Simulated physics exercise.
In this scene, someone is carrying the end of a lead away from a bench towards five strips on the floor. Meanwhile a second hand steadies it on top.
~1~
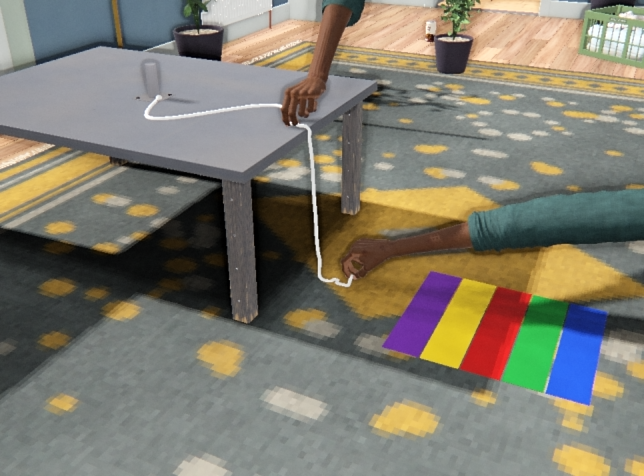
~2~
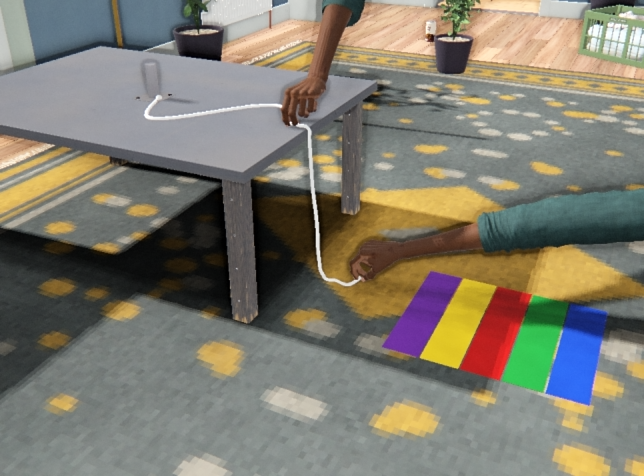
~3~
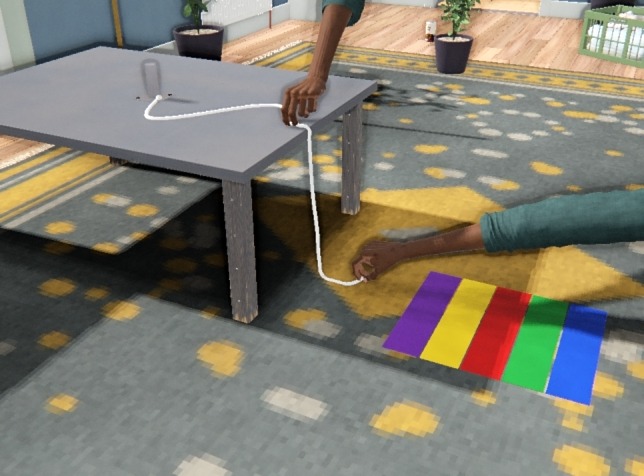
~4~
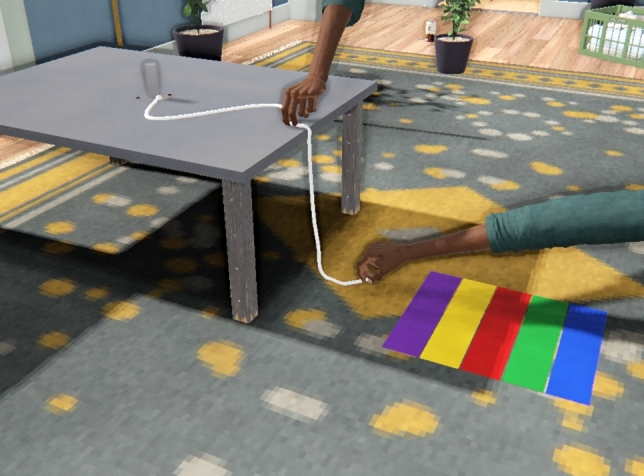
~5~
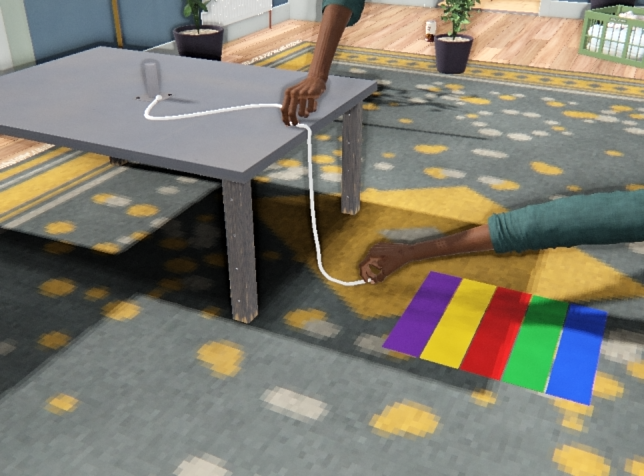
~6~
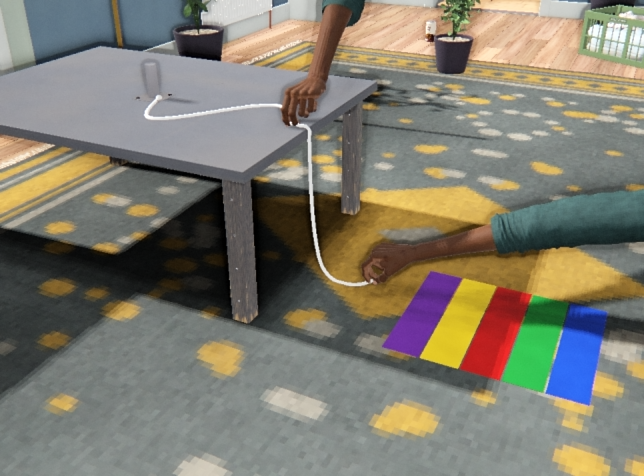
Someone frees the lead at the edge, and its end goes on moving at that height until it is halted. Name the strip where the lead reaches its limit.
Blue.
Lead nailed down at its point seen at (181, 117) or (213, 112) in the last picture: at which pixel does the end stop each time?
Approximately (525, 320) and (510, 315), respectively.
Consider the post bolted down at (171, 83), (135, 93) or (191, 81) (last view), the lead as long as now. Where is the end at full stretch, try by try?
Try 1 about (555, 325), try 2 about (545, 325), try 3 about (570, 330).
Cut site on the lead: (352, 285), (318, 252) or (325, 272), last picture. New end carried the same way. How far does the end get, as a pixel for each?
The three tries give approximately (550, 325), (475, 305) and (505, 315).
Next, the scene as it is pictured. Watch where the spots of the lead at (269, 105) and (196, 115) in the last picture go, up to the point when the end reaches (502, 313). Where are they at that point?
They end up somewhere around (311, 137) and (252, 114).
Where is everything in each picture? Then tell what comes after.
End (352, 276); purple (409, 336); yellow (447, 346); red (487, 357); green (528, 369); blue (572, 381), in the first frame.
End (360, 278); lead through (150, 108) (192, 116) (269, 105) (297, 125) (313, 193) (319, 261), in the second frame.
End (363, 278), in the third frame.
End (367, 279); lead through (150, 108) (192, 116) (269, 105) (297, 125) (312, 193) (319, 260), in the fourth frame.
End (370, 280), in the fifth frame.
End (372, 281); lead through (150, 108) (192, 116) (269, 105) (297, 125) (311, 193) (320, 261), in the sixth frame.
A little later, end near (502, 313); over red.
Next, end near (553, 325); over green.
When it is tight, end near (584, 333); over blue. It gets as far as the blue strip.
